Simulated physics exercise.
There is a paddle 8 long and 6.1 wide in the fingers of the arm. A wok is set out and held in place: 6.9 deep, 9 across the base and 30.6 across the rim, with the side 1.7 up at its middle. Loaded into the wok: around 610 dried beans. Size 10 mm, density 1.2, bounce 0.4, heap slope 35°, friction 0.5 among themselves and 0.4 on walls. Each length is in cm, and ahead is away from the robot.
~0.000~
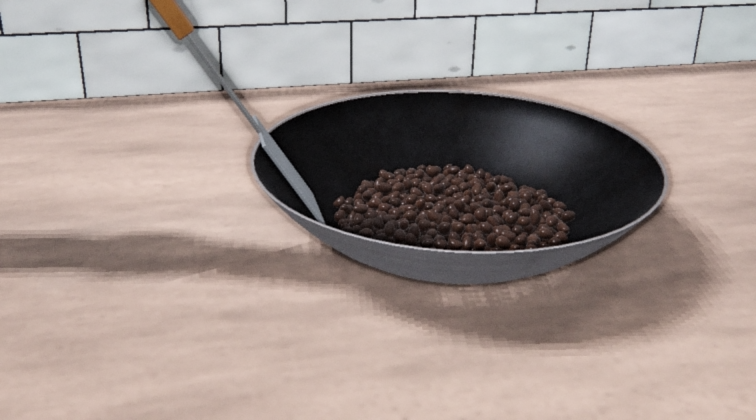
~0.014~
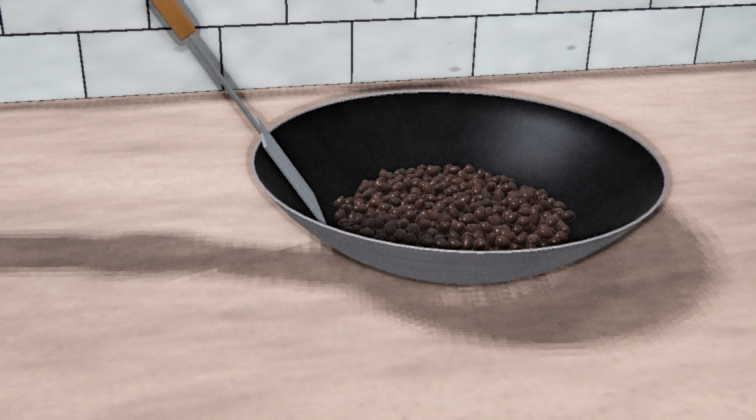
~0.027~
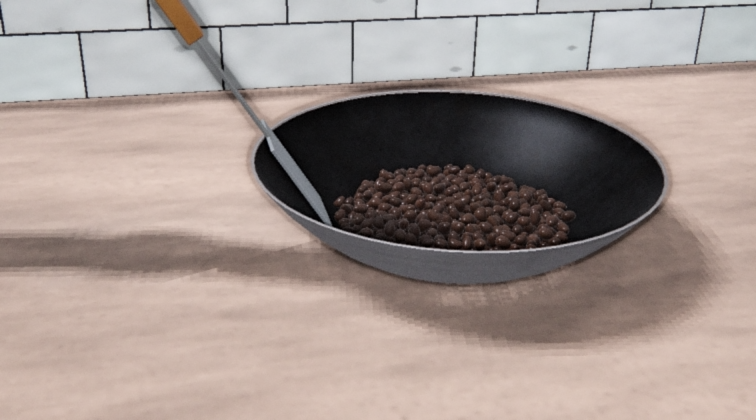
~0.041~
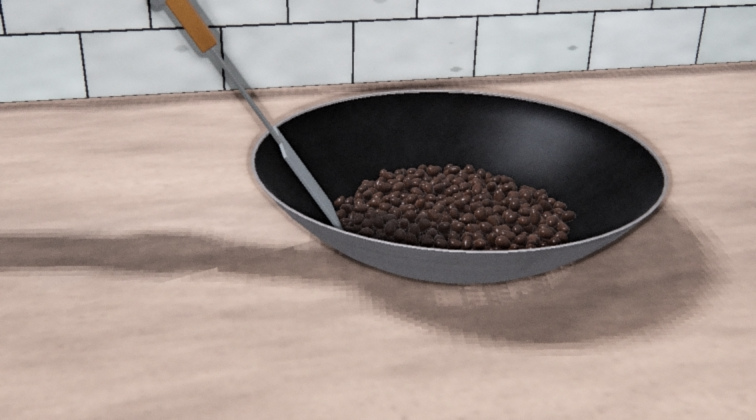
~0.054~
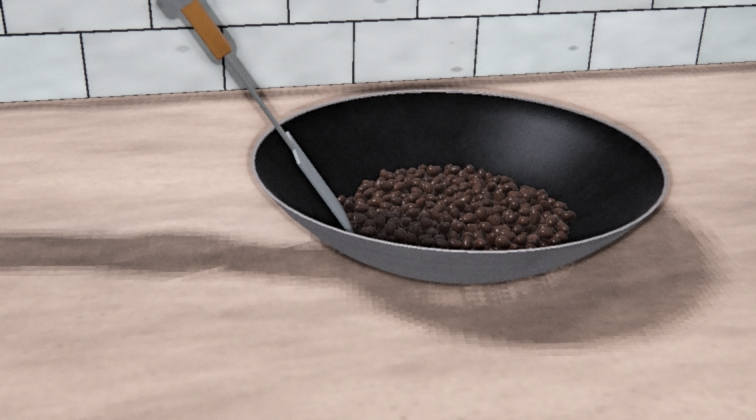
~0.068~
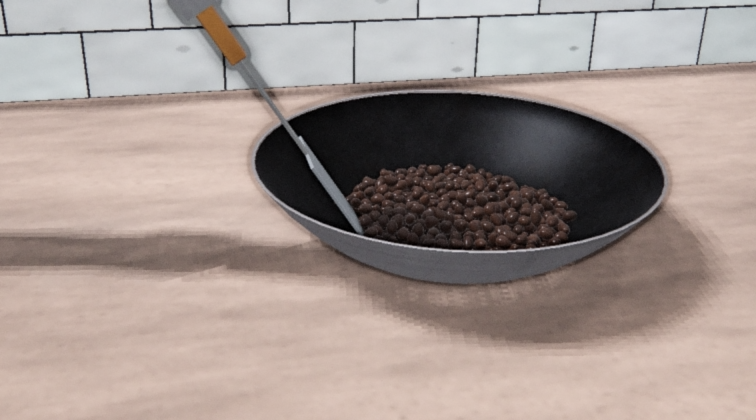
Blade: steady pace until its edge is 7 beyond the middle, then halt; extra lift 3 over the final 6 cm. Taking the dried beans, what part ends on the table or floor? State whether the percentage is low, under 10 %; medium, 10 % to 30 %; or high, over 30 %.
The percentage is low.
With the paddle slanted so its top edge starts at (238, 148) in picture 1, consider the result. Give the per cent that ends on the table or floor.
Roughly 0%.
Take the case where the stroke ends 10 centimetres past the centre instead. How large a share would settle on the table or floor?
About 10 %.
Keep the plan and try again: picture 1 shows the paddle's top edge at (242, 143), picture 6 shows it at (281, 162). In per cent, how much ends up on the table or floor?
Close to 0 in a hundred.
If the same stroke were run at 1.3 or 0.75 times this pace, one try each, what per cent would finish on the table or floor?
Close to 0 and 0 percent respectively.
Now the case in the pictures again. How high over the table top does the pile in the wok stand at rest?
It reaches roughly 7.0 cm.
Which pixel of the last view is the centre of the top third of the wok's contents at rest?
I'd say around pixel (571, 183).
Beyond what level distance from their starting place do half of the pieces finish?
Near 4 cm, measured level.
After 0.14 s, sloping 58°, highest piece 5 above the table; 613 in the wok.
After 0.22 s, sloping 58°, highest piece 6 above the table; 613 in the wok.
After 0.46 s, sloping 58°, highest piece 8 above the table; 612 in the wok, 1 on the blade or in flight.
After 1.51 s, sloping 58°, highest piece 7 above the table; 612 in the wok, 1 on the table or floor.
At rest, 612 in the wok, 1 on the table or floor. That is 0 % on the table or floor.
